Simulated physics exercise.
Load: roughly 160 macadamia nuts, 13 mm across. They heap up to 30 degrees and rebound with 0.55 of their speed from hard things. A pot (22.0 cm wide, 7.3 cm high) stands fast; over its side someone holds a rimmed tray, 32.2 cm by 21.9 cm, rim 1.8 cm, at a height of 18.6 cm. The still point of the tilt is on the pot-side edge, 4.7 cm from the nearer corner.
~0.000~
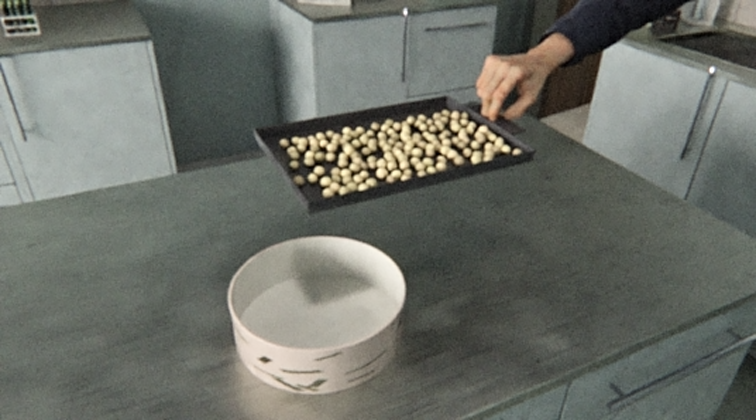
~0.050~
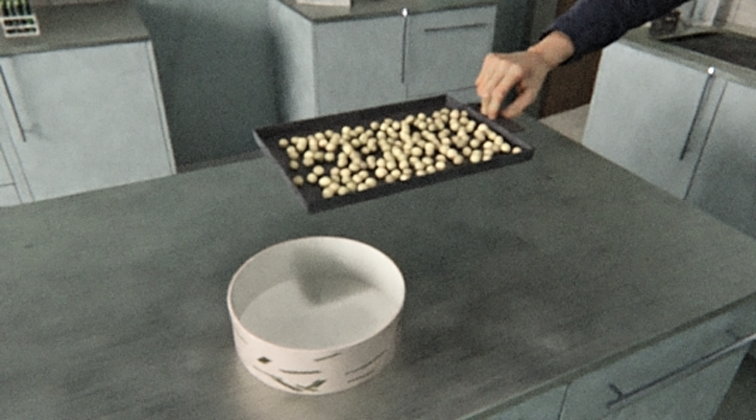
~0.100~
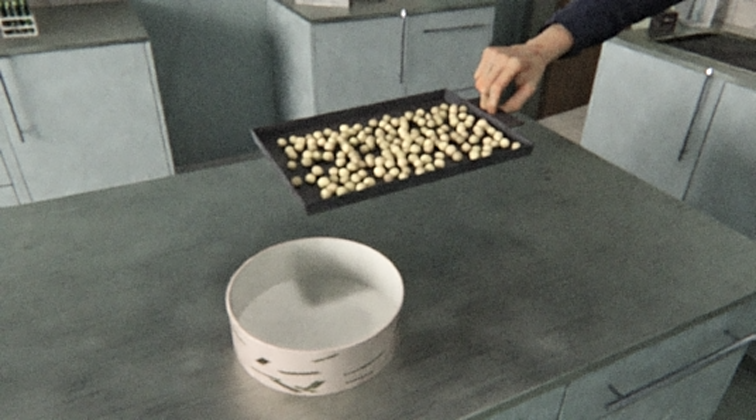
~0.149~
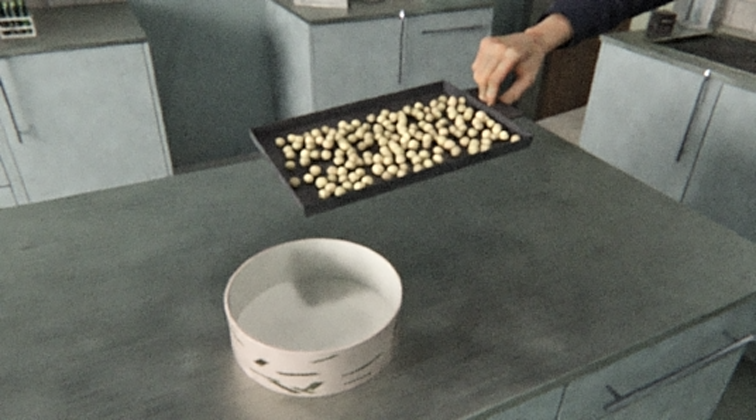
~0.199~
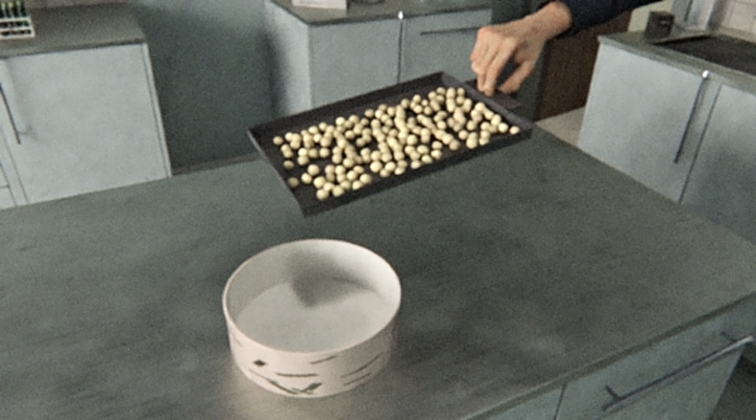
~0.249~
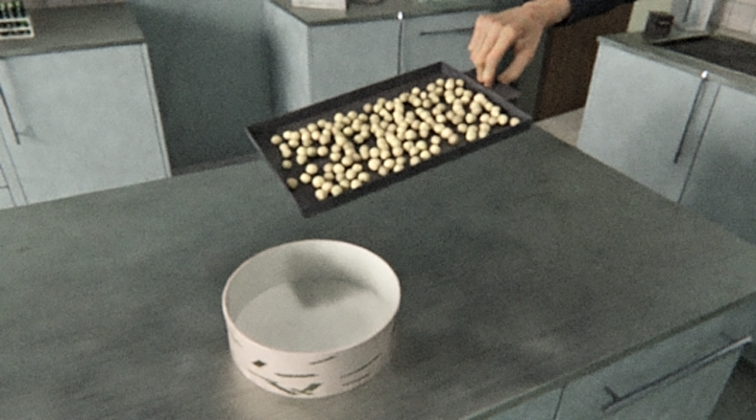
To begin with, a hand holds a dark rimmed tray of pale round nuts almost level above a grey counter, beside a white patterned pot. The hand then lifts the tray's right end steadily, slanting it slightly down toward the left, while the nuts stay spread across it and the pot stands still.
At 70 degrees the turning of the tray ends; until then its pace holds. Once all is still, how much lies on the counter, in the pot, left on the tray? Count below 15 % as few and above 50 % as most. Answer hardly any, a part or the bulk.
Counter hardly any, pot hardly any, tray the bulk.
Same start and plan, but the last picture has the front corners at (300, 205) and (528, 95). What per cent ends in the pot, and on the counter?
Pot 10, counter 15.
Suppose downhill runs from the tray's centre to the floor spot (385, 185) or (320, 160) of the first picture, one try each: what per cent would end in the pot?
About 0 and 0 per cent.
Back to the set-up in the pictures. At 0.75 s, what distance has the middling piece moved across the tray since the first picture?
Roughly 9 cm.
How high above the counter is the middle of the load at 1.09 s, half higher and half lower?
Roughly 26 cm.
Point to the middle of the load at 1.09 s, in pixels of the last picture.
Near (305, 140).
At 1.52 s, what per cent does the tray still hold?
About 95 per cent.
After 0.75 s, tilt 39 degrees; the tray holds 100 %, the pot 0 %.
After 1.09 s, tilt 58 degrees; the tray holds 100 %, the pot 0 %.
After 1.52 s, tilt 70 degrees; the tray holds 95 %, the pot 0 %.
By 2.3 s all is still; counter 5 %, pot 0 %, tray 95 %.
